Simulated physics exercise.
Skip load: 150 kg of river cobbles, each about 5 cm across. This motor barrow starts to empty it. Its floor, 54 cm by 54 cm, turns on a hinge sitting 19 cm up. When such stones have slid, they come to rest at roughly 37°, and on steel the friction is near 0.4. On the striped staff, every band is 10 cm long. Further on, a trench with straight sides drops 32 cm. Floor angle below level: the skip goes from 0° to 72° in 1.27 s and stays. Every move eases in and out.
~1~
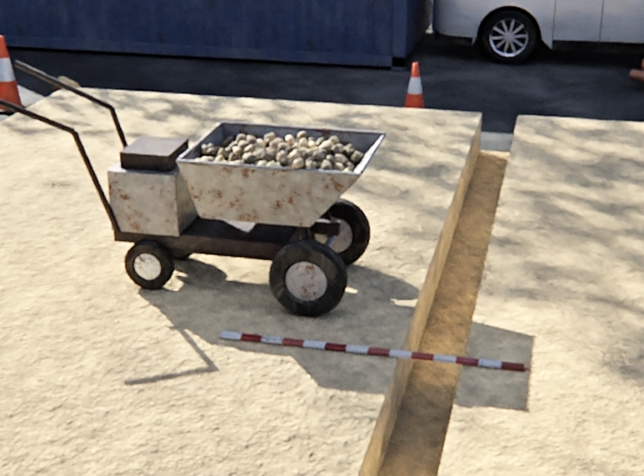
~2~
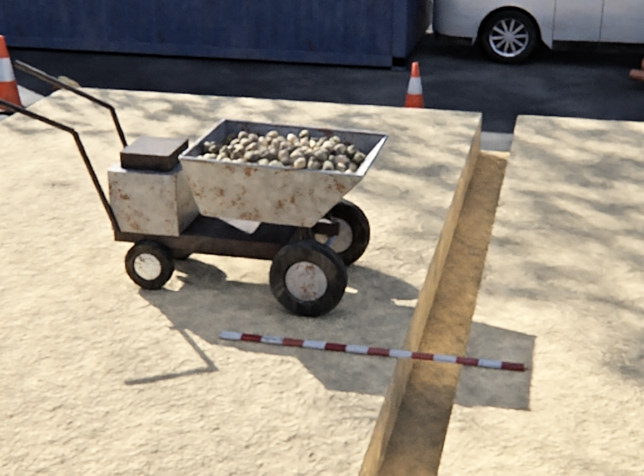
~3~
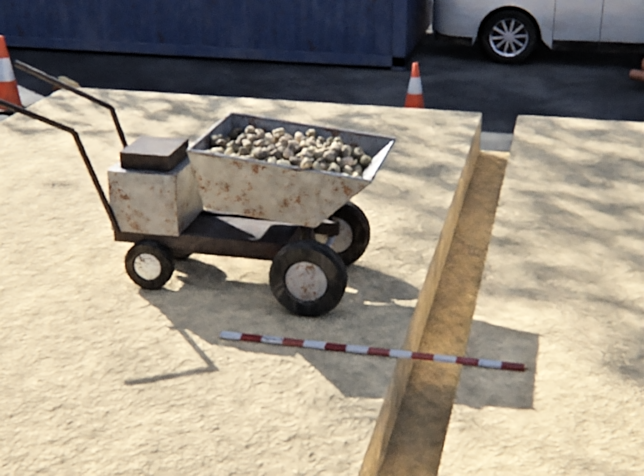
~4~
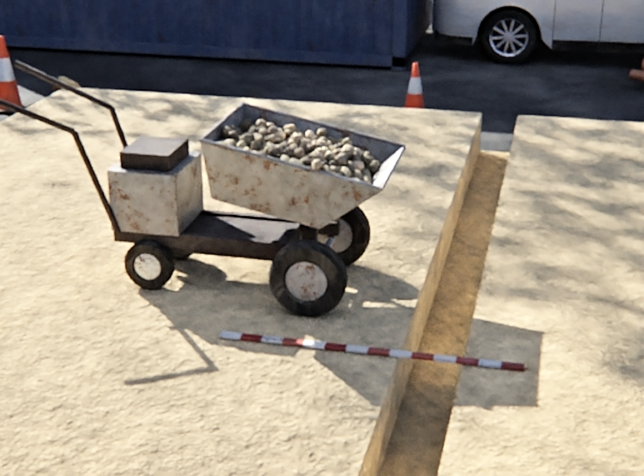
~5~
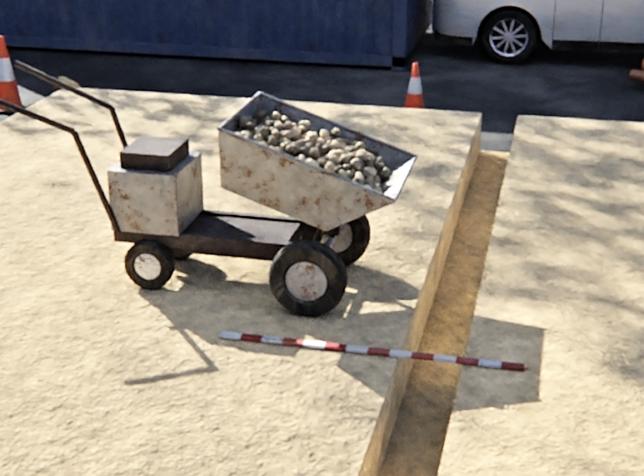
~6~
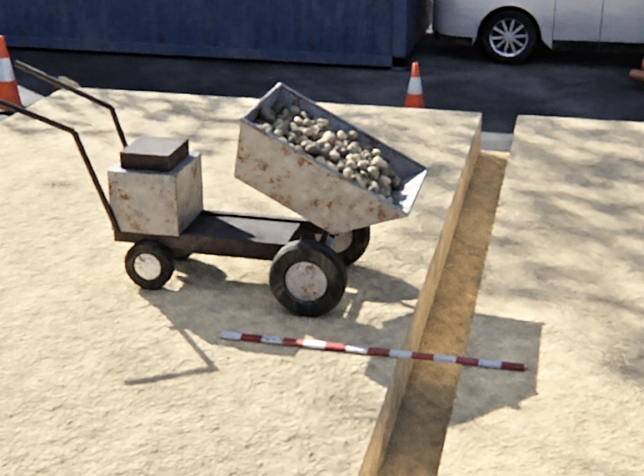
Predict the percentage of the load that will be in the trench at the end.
Predicted: Roughly 60 %.
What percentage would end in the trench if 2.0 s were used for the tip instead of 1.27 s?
Estimate: About 70 %.
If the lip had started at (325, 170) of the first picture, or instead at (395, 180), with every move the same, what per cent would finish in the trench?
About 95 per cent from the first spot, about 10 from the second.
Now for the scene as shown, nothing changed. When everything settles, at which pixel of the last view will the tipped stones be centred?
At about pixel (468, 329) in the last view.
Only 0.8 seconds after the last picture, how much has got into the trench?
Some 25 per cent.
Then, 0.4 s after the last picture the floor is at 61°, 99 % in the skip, 1 % in the trench; the foremost stones are at (456, 260).
Then, 0.8 s after the last picture the floor is at 72°, 47 % in the skip, 27 % in the trench, 26 % past the trench; the foremost stones are at (558, 307).
Then, 1.2 s after the last picture the floor is at 72°, 15 % in the skip, 44 % in the trench, 41 % past the trench; the foremost stones are at (638, 317).
Then, 3.1 s after the last picture the floor is at 72°, 0 % in the skip, 60 % in the trench, 40 % past the trench; the foremost stones are past the picture's edge.
